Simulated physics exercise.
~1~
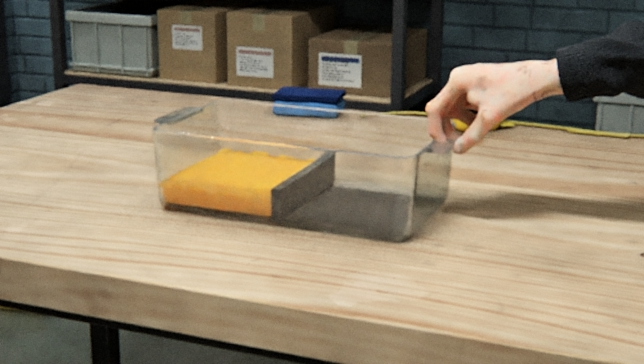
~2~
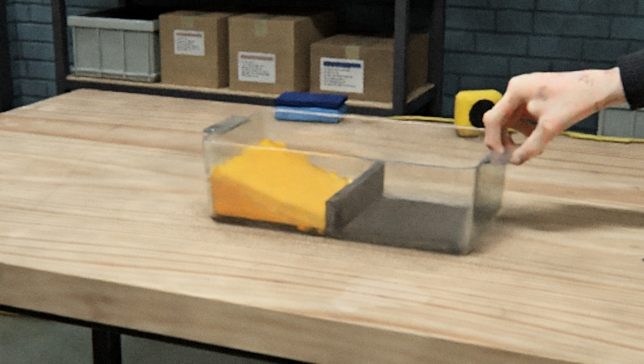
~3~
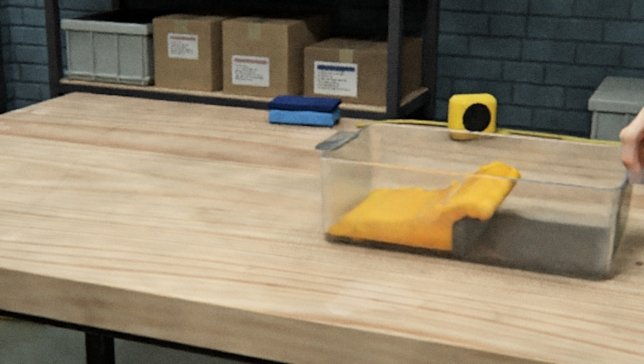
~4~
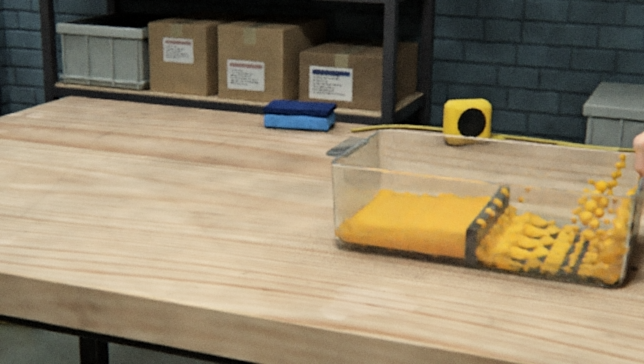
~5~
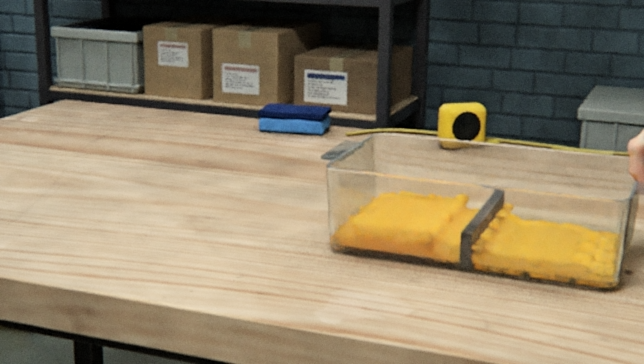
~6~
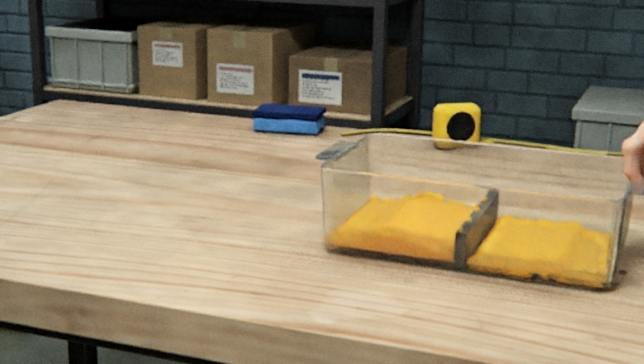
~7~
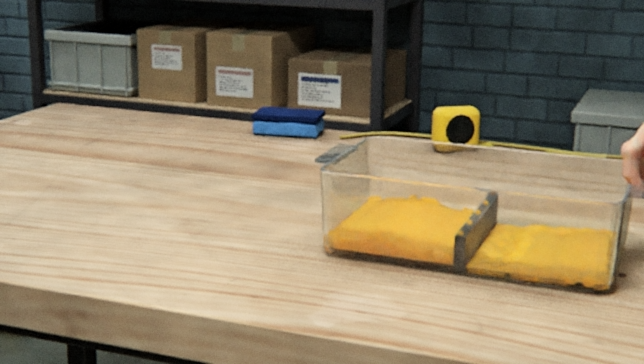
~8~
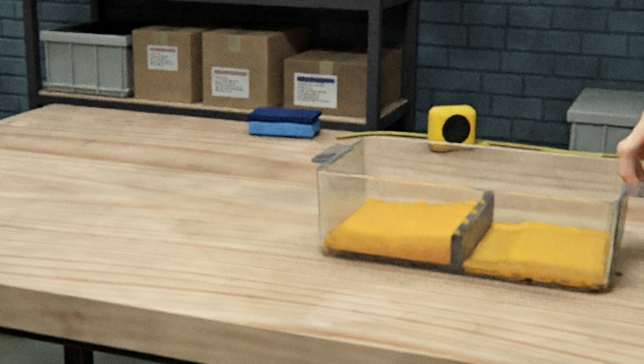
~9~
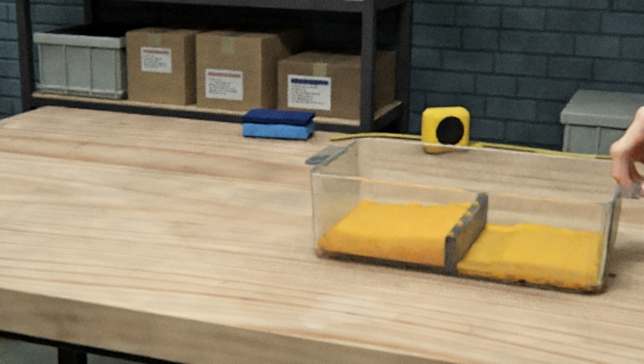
On a wooden workbench, a hand pulls a clear oblong tub to the right, and the orange-yellow juice in its left part surges over the dark divider, splashes into the right part, and settles with juice lying on both sides.
